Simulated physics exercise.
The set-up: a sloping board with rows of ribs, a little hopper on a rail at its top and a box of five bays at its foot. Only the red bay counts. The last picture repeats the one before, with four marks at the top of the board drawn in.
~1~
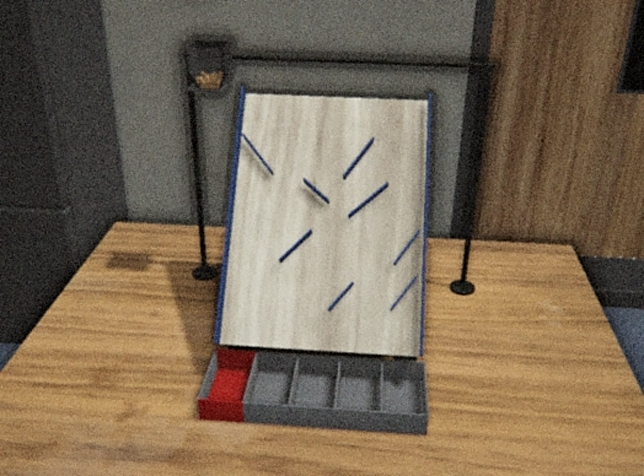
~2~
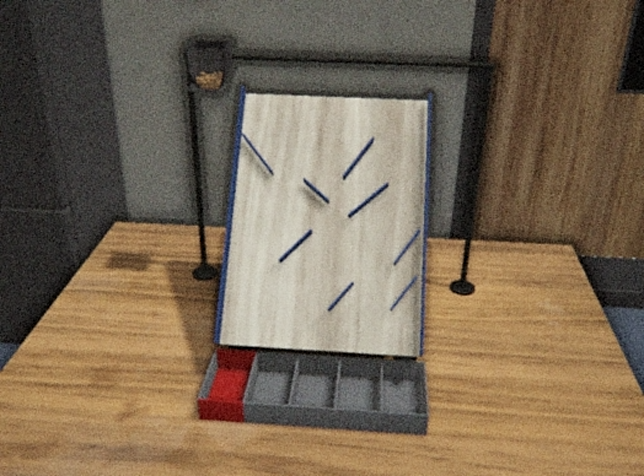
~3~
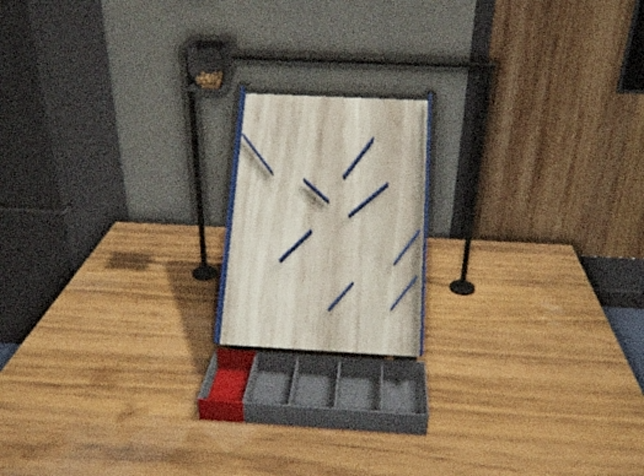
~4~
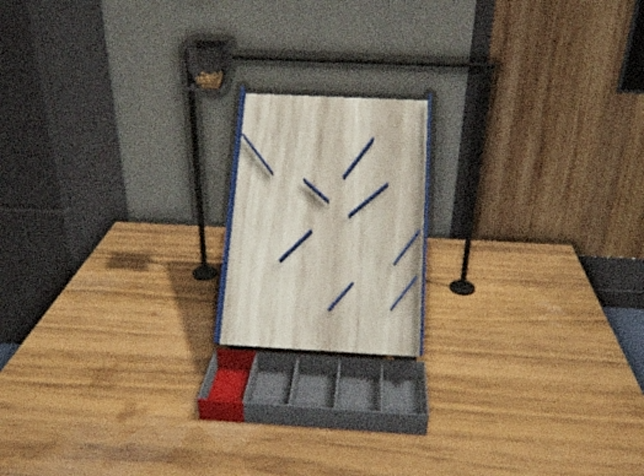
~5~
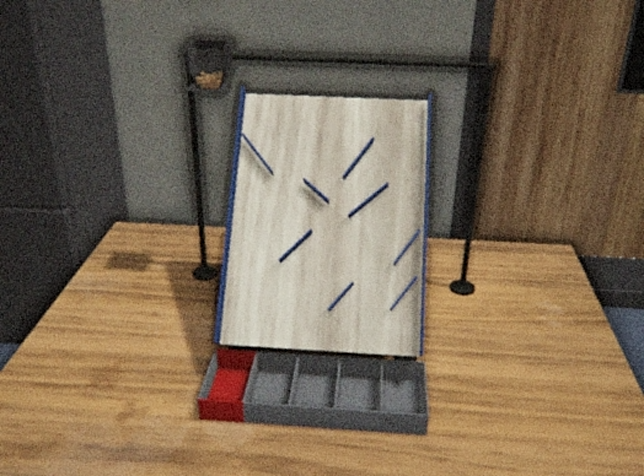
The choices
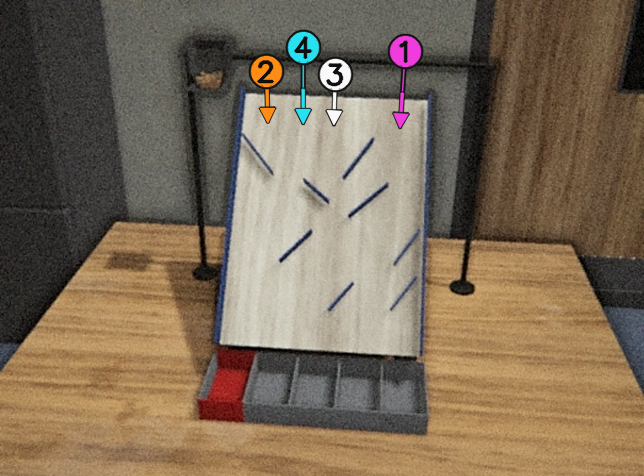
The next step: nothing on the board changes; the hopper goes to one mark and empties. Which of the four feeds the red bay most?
It is 2.
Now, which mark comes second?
It is 4.
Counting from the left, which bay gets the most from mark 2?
The first from the left.
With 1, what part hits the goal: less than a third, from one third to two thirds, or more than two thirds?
Mark 1 gives less than a third.
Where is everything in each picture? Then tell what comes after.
The first frame shows hopper at (211, 78), round wooden beads, door shut.
The second frame shows ribs (243, 133) to (272, 171), (344, 176) to (374, 137), (303, 178) to (328, 200).
The third frame shows ribs (349, 215) to (388, 182), (279, 260) to (311, 229), (395, 263) to (420, 229).
The fourth frame shows ribs (328, 310) to (353, 282), (391, 309) to (417, 276).
The fifth frame shows red bay at (221, 409), number 1 of 5 from the left.
On the marked copy, mark 1 meets the board at (400, 122); mark 2 meets the board at (267, 117); mark 3 meets the board at (334, 119); mark 4 meets the board at (303, 118).
With 1, none in the red bay, about a third in other bays, a stray few held on the board, about two thirds outside the box.
With 2, about half in the red bay, a small part in other bays, about a third outside the box.
With 3, a stray few in the red bay, about half in other bays, about a third outside the box.
With 4, about a quarter in the red bay, about a quarter in other bays, about half outside the box.
